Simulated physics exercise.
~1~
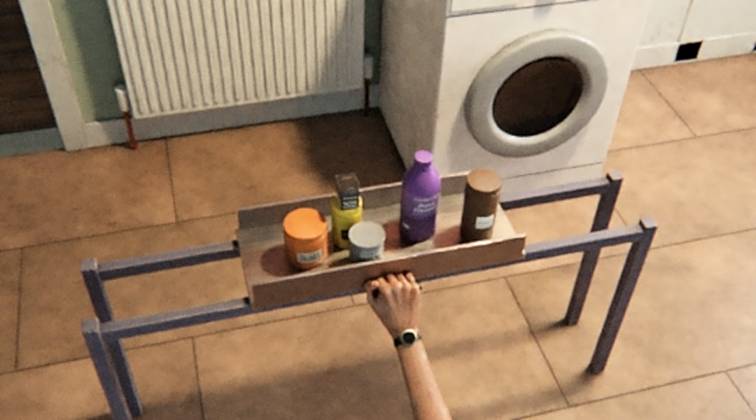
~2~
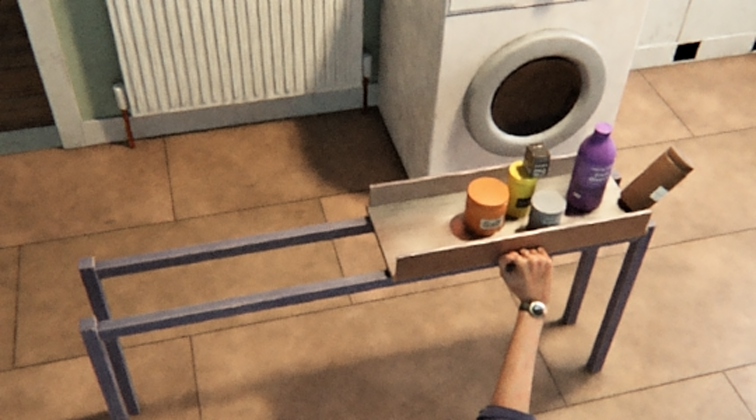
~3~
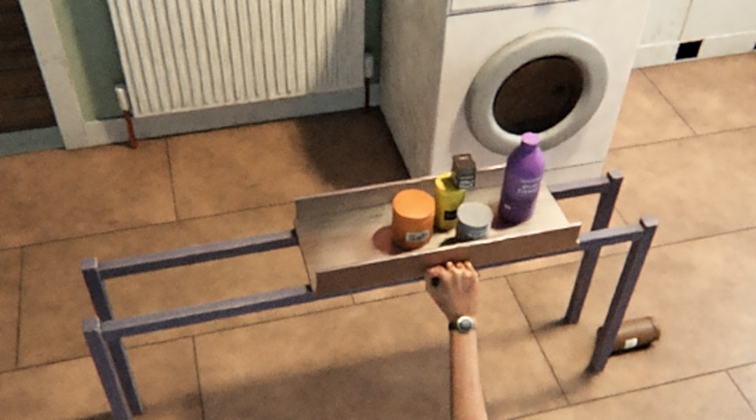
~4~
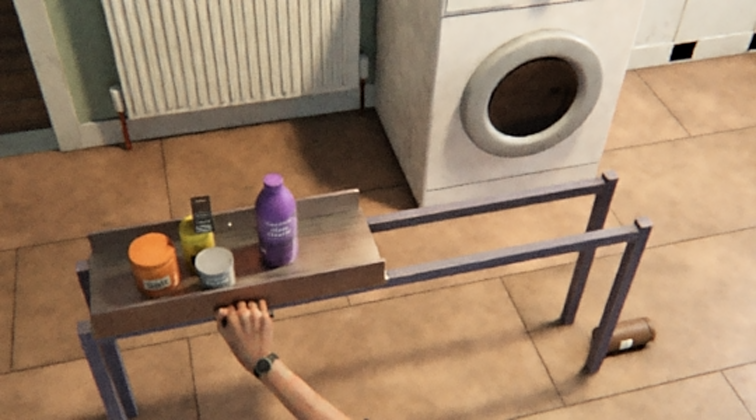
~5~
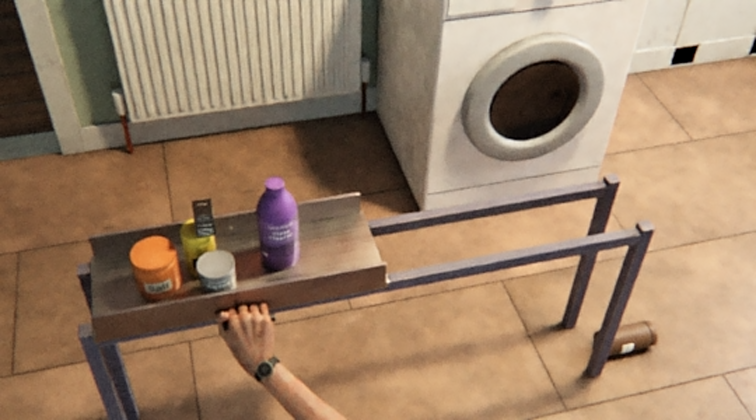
A hand sliding a tray of containers right, the brown jar tipping off the end onto the floor, then sliding it left.
